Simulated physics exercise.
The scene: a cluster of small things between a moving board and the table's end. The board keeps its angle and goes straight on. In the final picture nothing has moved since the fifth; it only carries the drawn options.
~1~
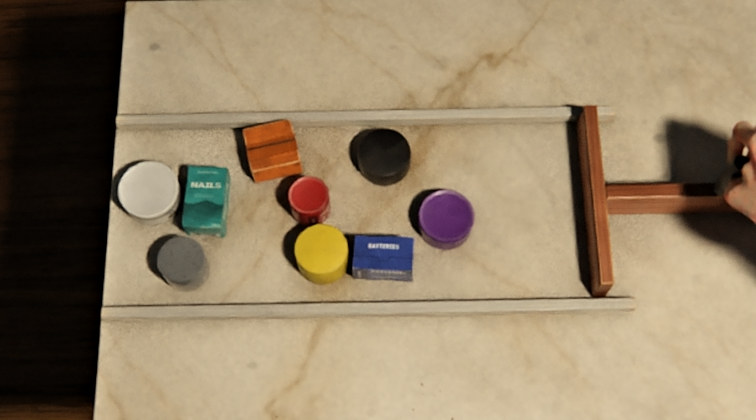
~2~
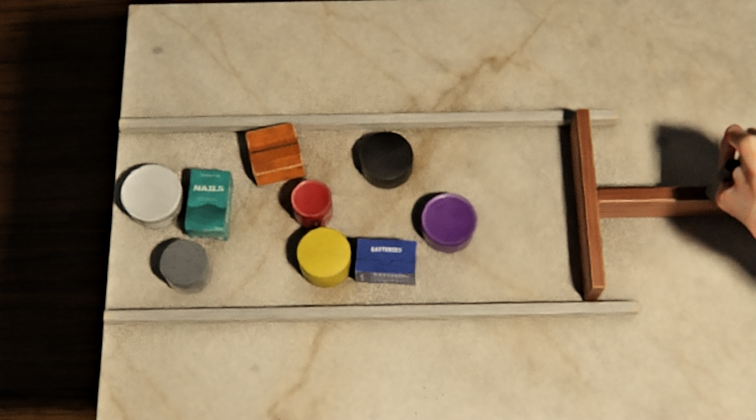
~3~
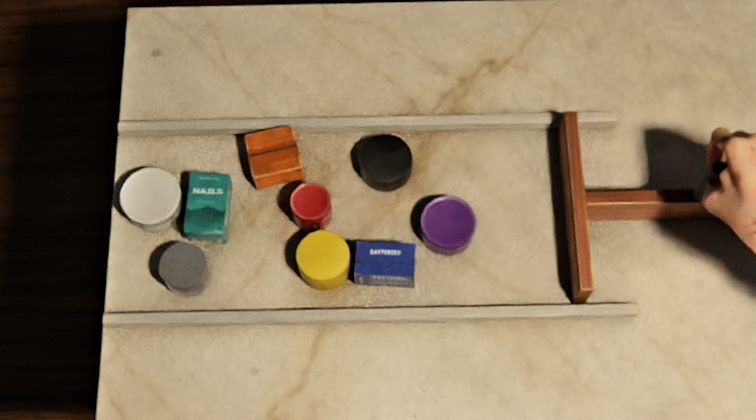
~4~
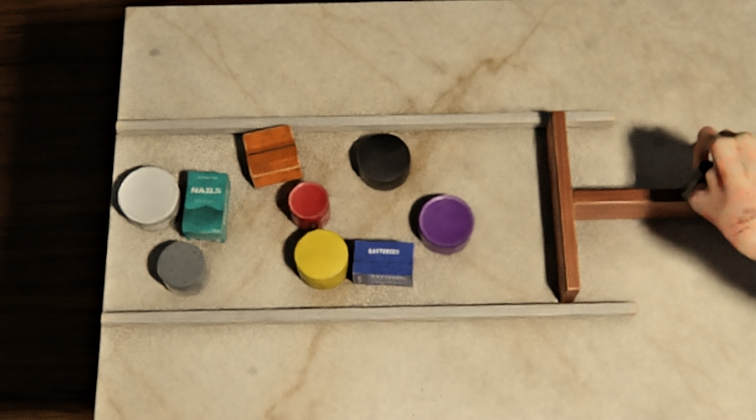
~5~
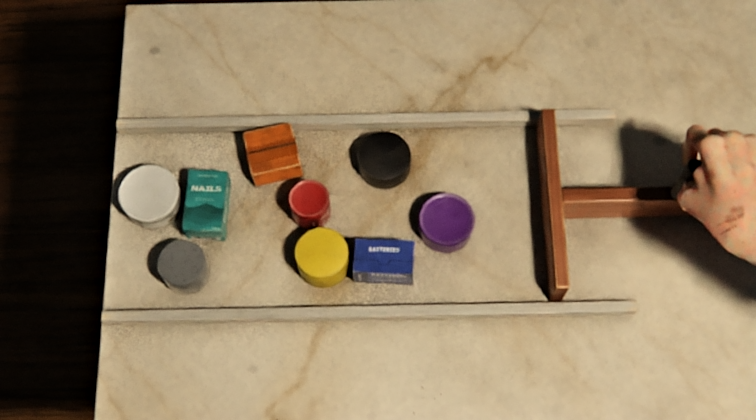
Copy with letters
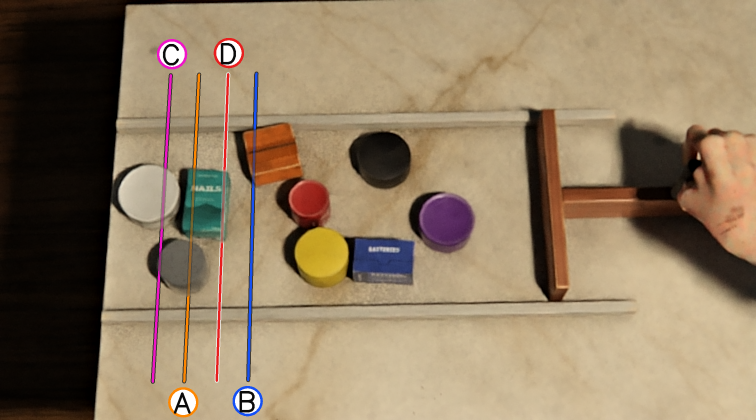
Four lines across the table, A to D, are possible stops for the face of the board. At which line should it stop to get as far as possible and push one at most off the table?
Up to line B.
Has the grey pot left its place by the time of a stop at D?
Yes.
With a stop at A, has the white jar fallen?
Yes.
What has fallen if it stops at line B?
It is the white jar.
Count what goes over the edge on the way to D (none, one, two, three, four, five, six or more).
In all, two.
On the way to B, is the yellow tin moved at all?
Yes.
On the marked copy, A at (192, 220); B at (253, 218); C at (162, 220); D at (223, 219).
Taking B. A third of the way, board (447, 197); purple jar (411, 222); white jar (152, 197).
Two thirds of the way, board (338, 200); yellow tin (246, 259); orange box (257, 155).
When it is over, board (253, 201); white jar over the edge; grey pot (115, 279); one fallen.
As for the rest, A drops four; C drops six; D drops two.
